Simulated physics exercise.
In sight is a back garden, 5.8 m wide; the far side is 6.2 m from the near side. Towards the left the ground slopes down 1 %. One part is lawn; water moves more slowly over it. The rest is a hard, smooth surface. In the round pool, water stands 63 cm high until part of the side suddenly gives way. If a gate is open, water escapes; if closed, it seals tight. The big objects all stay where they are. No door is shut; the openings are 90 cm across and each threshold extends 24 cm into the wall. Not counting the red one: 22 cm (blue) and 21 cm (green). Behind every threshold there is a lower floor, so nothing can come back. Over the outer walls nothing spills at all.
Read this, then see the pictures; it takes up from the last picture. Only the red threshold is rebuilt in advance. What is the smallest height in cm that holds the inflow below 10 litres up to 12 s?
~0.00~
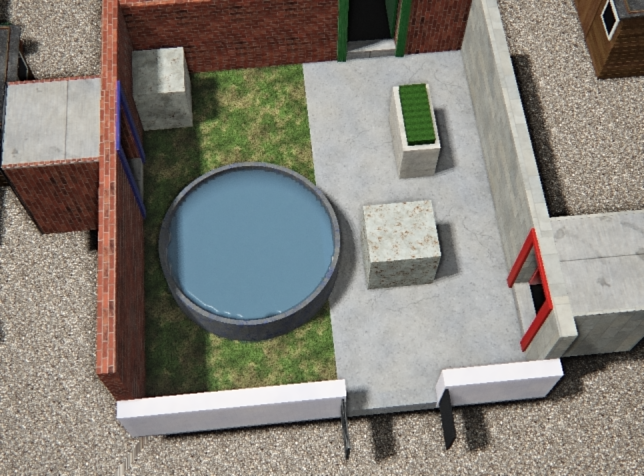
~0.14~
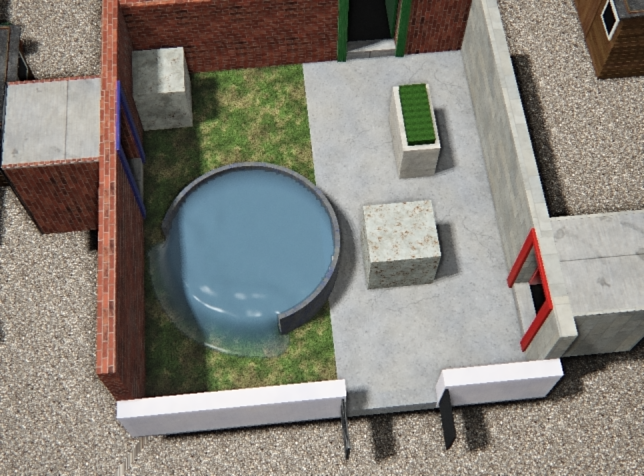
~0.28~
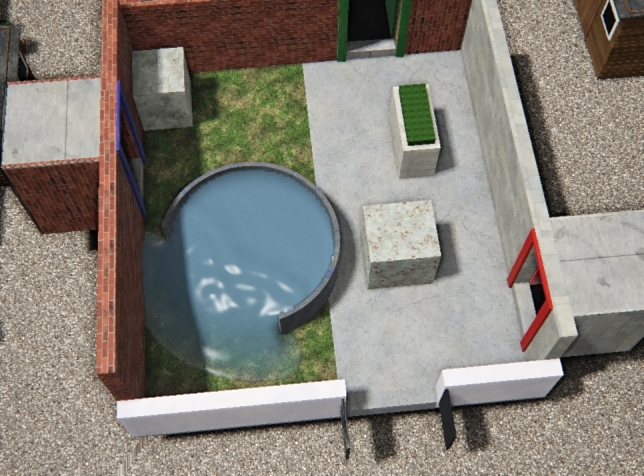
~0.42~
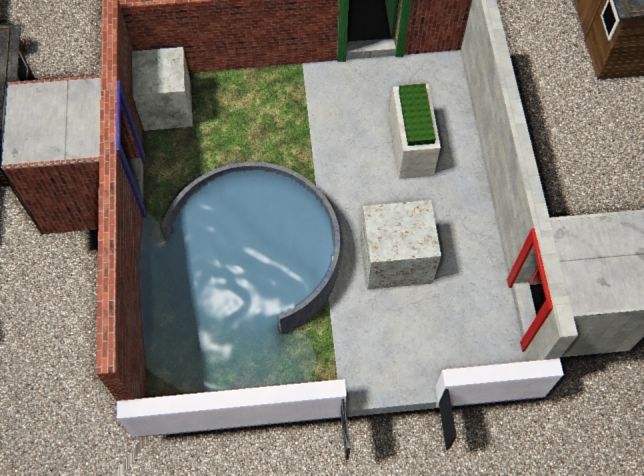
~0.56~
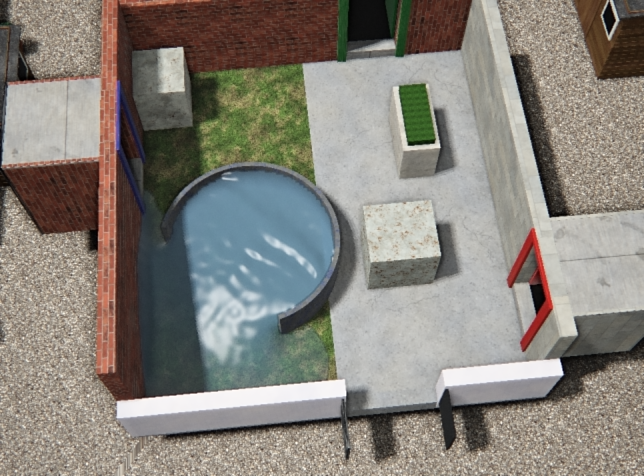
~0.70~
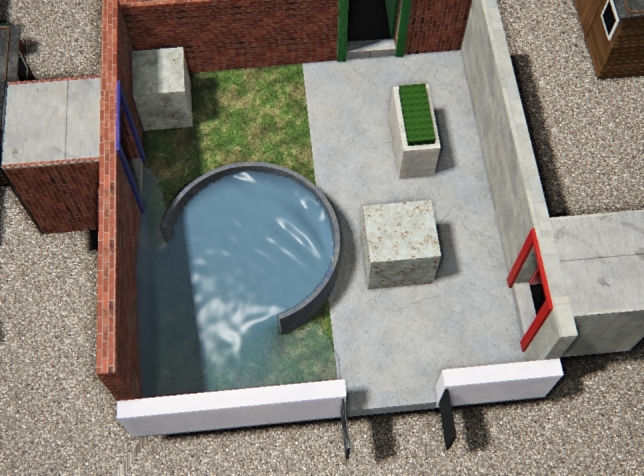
At least 26 cm.
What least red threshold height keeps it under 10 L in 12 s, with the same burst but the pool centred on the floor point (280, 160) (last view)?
It must be around 21 cm tall.
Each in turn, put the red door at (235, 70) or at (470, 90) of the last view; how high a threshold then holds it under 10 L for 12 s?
In turn: About 8.0 cm, about 6.5 cm.
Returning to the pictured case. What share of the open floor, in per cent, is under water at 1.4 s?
Near 25 per cent of the open floor.
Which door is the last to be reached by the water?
Last comes the green one.
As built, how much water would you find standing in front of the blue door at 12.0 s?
The depth there is around 11.0 cm.
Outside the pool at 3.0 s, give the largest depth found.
33 cm.
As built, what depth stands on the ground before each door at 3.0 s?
Lab note, cm: Blue 11; green 0; red 0.
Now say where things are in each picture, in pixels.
In the first picture, still water, 63 cm deep, in the round pool at (250, 242); the red door at (531, 290) is dry.
In the second picture, water pours out at (195, 314) and has run 0.3 m, to (276, 352); about 8 cm deep outside, 63 cm at the back.
In the third picture, the front is at (281, 374), 0.7 m from the gap at (195, 315); 1.8 m2 of floor is wet, 63 cm left at the back.
In the fourth picture, the gap is at (196, 315), the front 1.1 m out at a hidden place; the back of the round pool holds 63 cm.
In the fifth picture, water pours out at (196, 316) and has run 1.4 m, to a hidden place; about 11 cm deep outside, 63 cm at the back.
In the sixth picture, water pours out at (196, 316) and has run 1.6 m, to a hidden place; about 13 cm deep outside, 59 cm at the back; the red door at (531, 290), 5.0 m from the gap, is still 3.0 m from the nearest water.
After 1.4 s water covers 25 % of the floor, deepest (68 cm) near (146, 368); it has not reached the red door.
After 3.0 s water covers 50 % of the floor, deepest (33 cm) near (147, 415); it has not reached the red door.
After 12.0 s water covers 100 % of the floor, deepest (16 cm) near (153, 87); 6 cm at the red door, 46 litres in over its 19 cm threshold.
At the red door as built, the water arrived by 3.1 s and peaked near 33 cm at 3.4 s.
With a threshold of 23 cm, 22 litres would have come in within the 12 s; with 31.5 cm, 3 litres. So under 10 litres takes about 26 cm.
